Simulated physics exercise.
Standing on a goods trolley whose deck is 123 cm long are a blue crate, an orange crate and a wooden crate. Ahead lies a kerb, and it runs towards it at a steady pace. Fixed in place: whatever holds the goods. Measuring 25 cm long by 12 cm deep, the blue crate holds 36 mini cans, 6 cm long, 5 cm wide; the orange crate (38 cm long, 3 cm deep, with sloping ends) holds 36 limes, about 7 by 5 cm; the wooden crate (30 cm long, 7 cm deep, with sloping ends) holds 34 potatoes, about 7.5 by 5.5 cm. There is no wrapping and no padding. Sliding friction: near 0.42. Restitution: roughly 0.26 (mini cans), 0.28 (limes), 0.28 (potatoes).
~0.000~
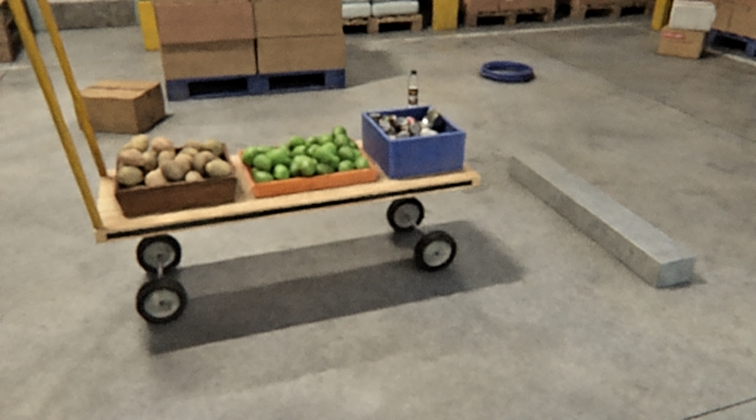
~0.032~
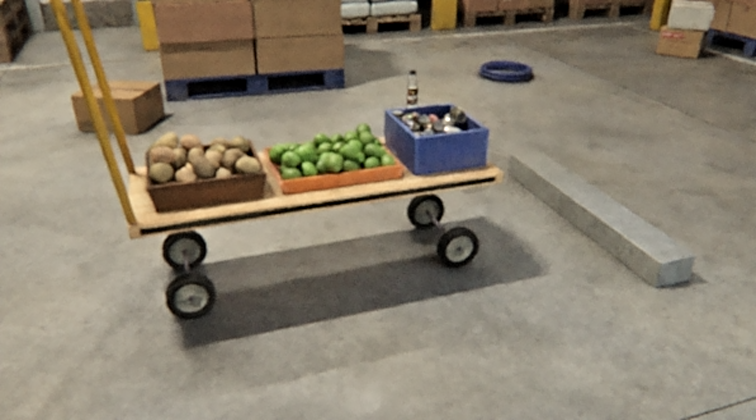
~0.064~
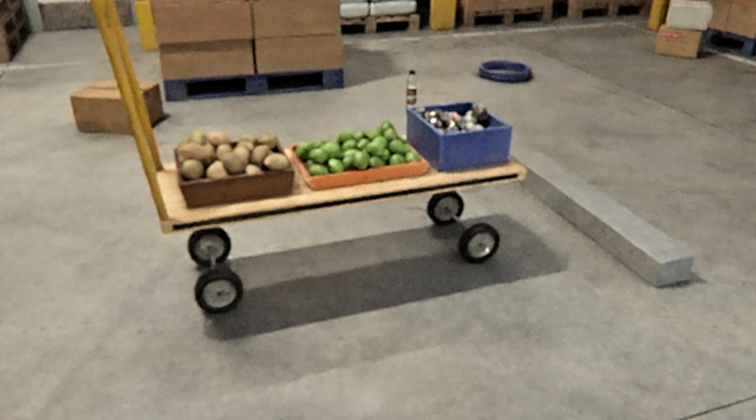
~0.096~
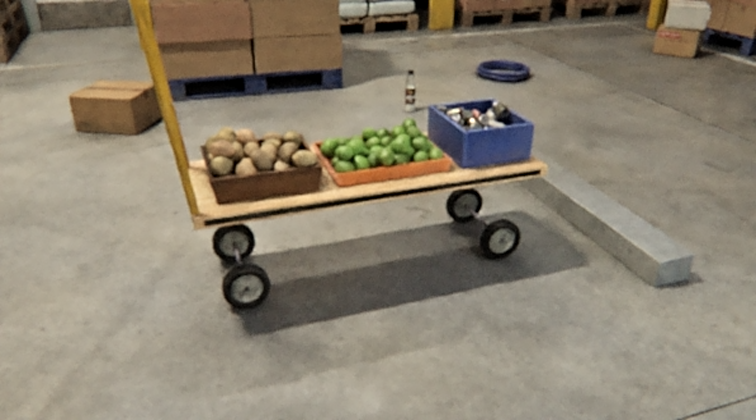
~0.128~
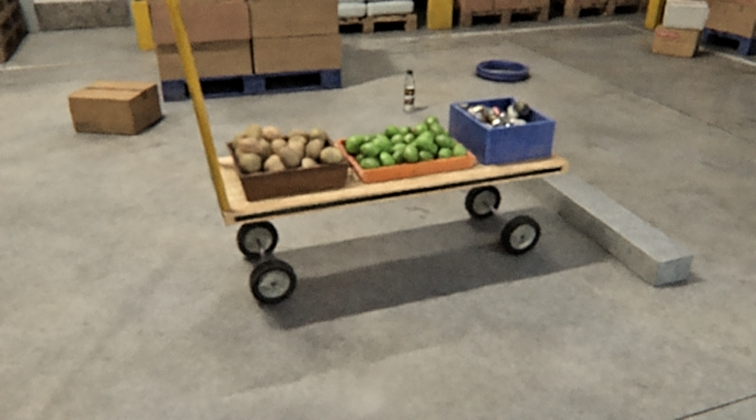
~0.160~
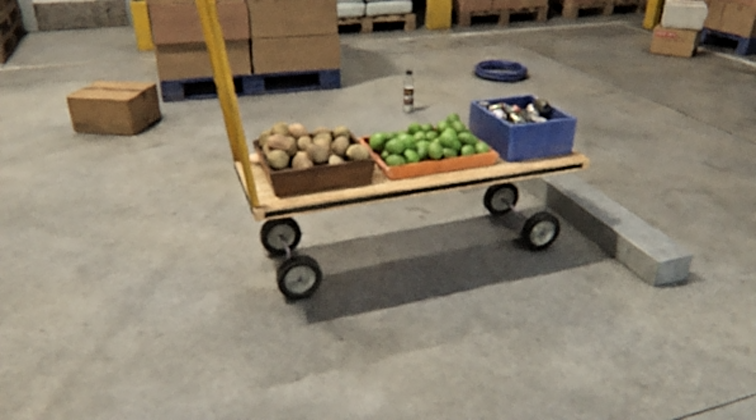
A flat wooden trolley with a yellow handle rolls steadily rightward across a grey warehouse floor, seen from slightly above and to the side as the camera shifts a little. On its deck sit brown potatoes in a dark wooden crate at left, green limes in an orange one, and small cans in a blue one. It draws nearer a pale kerb, passing a standing bottle, while boxes behind stay still.
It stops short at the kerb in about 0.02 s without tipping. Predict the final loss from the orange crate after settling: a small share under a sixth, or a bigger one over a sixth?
In the end the orange crate has shed a bigger share, over a sixth.
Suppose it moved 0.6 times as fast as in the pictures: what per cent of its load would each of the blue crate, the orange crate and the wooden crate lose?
Then the blue crate sheds 0 per cent, the orange crate 20 per cent, and the wooden crate 10 per cent.
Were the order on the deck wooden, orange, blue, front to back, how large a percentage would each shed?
With that order the blue crate sheds 10 per cent of its load, the orange crate 40 per cent, and the wooden crate 30 per cent.
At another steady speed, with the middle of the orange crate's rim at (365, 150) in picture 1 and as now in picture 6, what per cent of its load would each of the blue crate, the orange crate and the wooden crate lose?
Result - blue crate: 0 per cent; orange crate: 10 per cent; wooden crate: 10 per cent.
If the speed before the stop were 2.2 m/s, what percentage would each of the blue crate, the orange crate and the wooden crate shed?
Blue crate 0 %, orange crate 20 %, wooden crate 30 %.
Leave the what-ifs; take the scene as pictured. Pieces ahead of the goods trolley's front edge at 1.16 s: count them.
Roughly 5 pieces.
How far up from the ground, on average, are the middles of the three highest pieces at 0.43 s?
I'd put it close to 68 cm.
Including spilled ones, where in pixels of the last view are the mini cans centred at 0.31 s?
In the last picture they centre on about (561, 115).
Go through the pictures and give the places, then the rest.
In the first frame (places track the rim corner closest to us here; the camera moves round a little), orange crate (253, 185); wooden crate (118, 191); 62 cm to go; all still inside.
The second frame shows orange crate (282, 182); wooden crate (151, 187); 53 cm to go.
The third frame shows orange crate (310, 178); wooden crate (183, 183); 44 cm to go.
The fourth frame shows orange crate (337, 174); wooden crate (213, 180); 35 cm to go.
The fifth frame shows orange crate (363, 171); wooden crate (243, 176); 26 cm to go.
The sixth frame shows orange crate (389, 168); wooden crate (272, 173); 17 cm to go; all still inside.
After 0.21 s, contact.
After 0.31 s, the blue crate has all 36, the orange crate is down by 4 of 36 and the wooden crate is down by 4 of 34.
After 0.43 s, the blue crate is down by 2 of 36, the orange crate is down by 9 of 36 and the wooden crate is down by 10 of 34.
After 0.66 s, the blue crate is down by 4 of 36, the orange crate is down by 13 of 36 and the wooden crate is down by 12 of 34.
When it is over (at 1.16 s), the blue crate is down by 4 of 36, the orange crate is down by 13 of 36 and the wooden crate is down by 12 of 34. Asked share, 13 of 36, 36 per cent.
